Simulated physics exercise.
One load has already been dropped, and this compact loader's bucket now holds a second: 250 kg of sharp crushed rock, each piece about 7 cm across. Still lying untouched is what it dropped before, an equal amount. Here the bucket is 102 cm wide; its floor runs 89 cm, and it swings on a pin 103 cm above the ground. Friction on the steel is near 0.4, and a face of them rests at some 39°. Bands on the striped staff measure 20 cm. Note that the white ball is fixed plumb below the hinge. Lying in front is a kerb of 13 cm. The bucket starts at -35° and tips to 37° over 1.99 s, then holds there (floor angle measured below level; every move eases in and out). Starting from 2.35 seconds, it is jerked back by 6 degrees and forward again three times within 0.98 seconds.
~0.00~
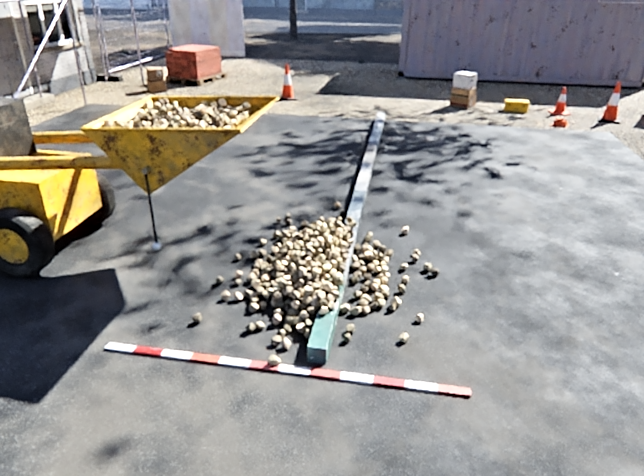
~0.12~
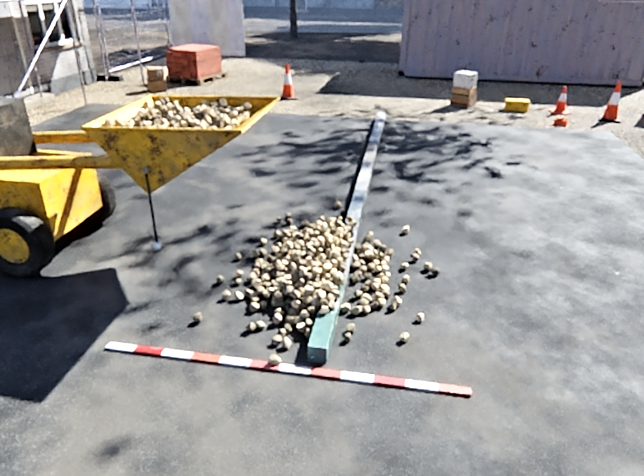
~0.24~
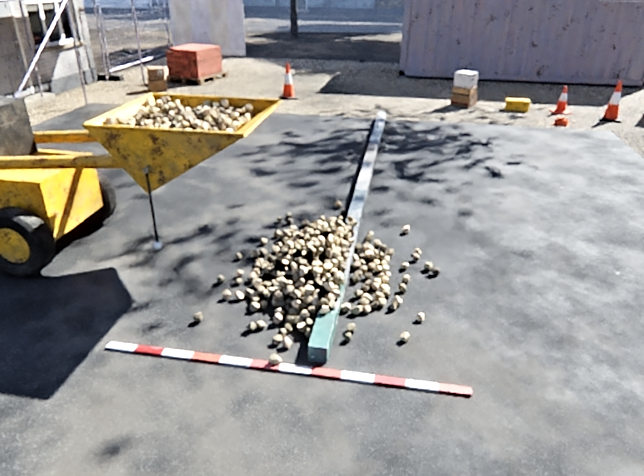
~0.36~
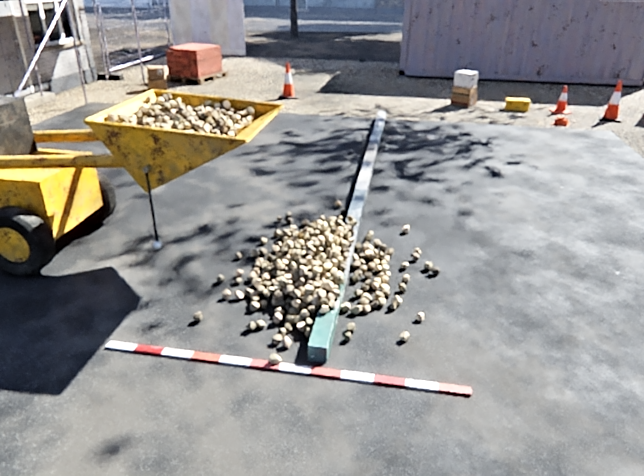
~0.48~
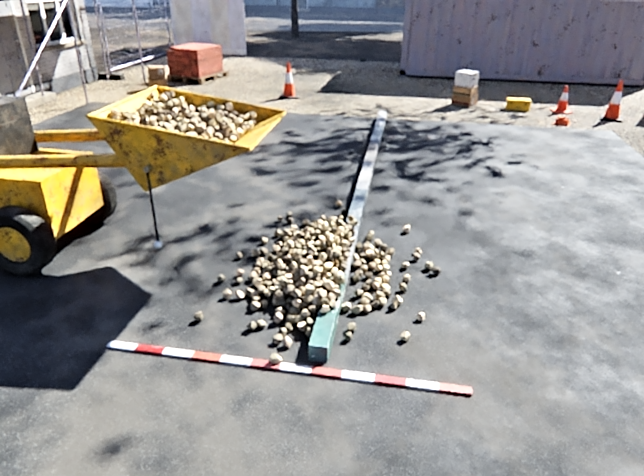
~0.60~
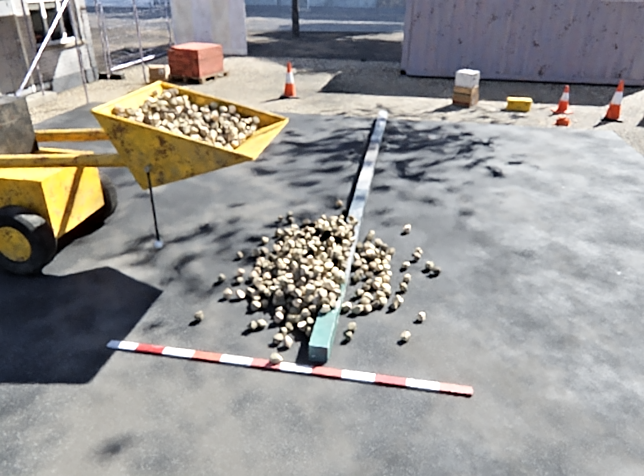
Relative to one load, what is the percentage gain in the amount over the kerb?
A gain of about 1 per cent.
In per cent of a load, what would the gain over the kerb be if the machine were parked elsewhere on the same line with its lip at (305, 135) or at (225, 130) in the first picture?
50 % and 0 %.
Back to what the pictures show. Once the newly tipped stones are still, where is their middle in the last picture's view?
Centre: Approx. (275, 251).
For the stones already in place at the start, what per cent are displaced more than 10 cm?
The answer is about 0 per cent.
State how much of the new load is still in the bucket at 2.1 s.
It holds some 50 per cent.
After 1.5 s the floor is at 26°; in per cent of one load, 100 in the bucket, 90 on this side of the kerb, 10 over the kerb; the foremost stones are at (418, 278).
After 2.1 s the floor is at 37°; in per cent of one load, 52 in the bucket, 138 on this side of the kerb, 10 over the kerb; the foremost stones are at (418, 278).
After 3.8 s the floor is at 37°; in per cent of one load, 0 in the bucket, 189 on this side of the kerb, 11 over the kerb; the foremost stones are at (418, 278).
After 6.2 s the floor is at 37°; in per cent of one load, 0 in the bucket, 189 on this side of the kerb, 11 over the kerb; the foremost stones are at (418, 278). Net gain over the kerb, 1.
